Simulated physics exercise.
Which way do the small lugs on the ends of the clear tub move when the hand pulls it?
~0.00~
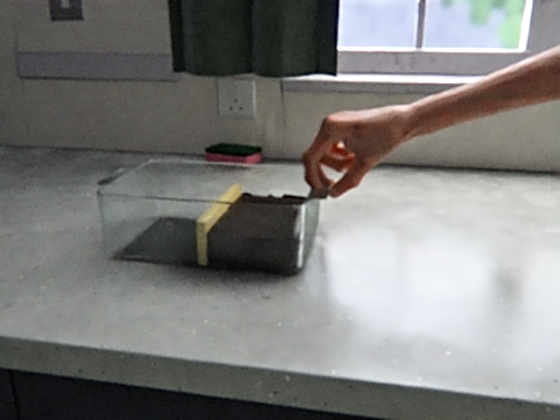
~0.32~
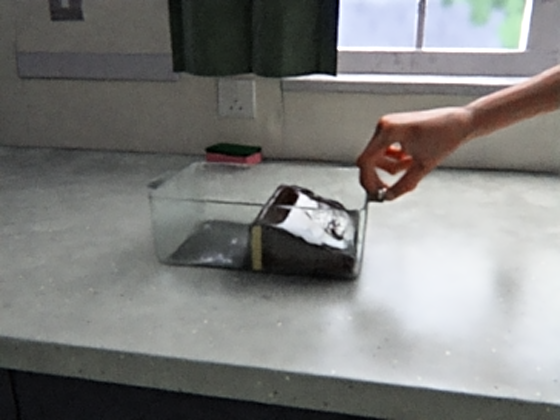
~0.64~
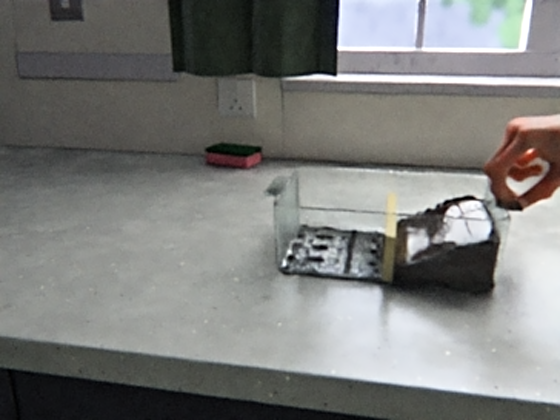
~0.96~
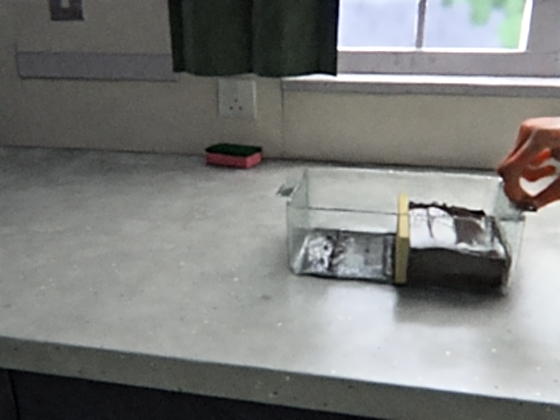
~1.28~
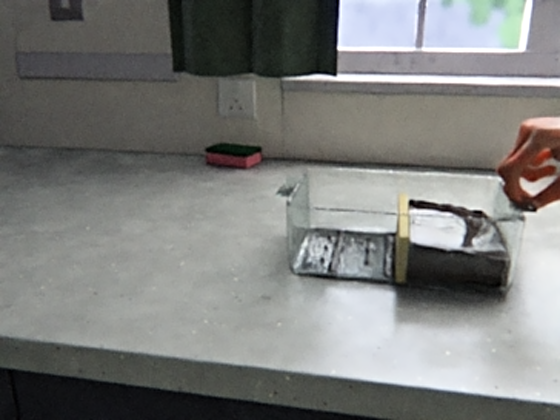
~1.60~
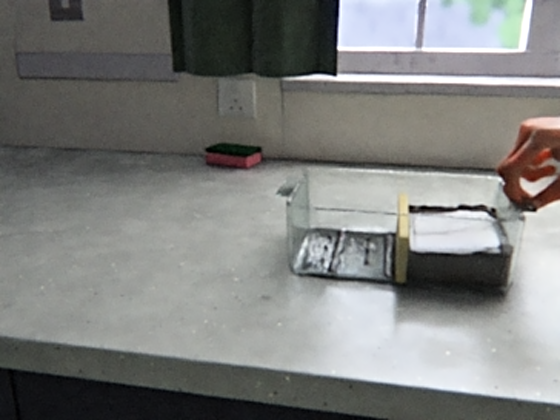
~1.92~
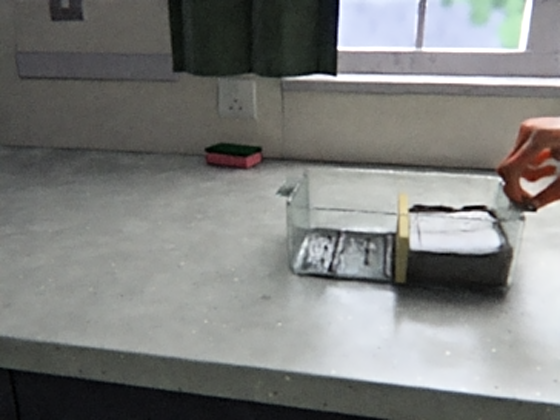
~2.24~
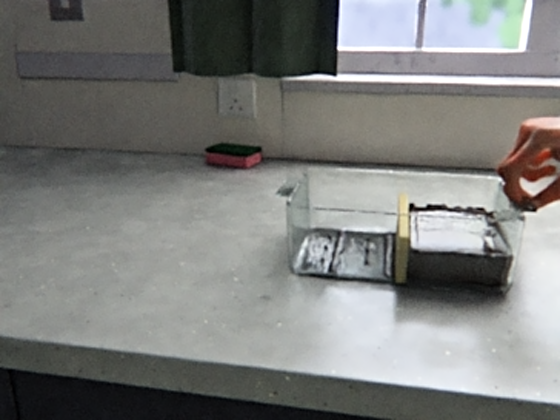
The lugs move to the right together with the tub, and then they stay still.
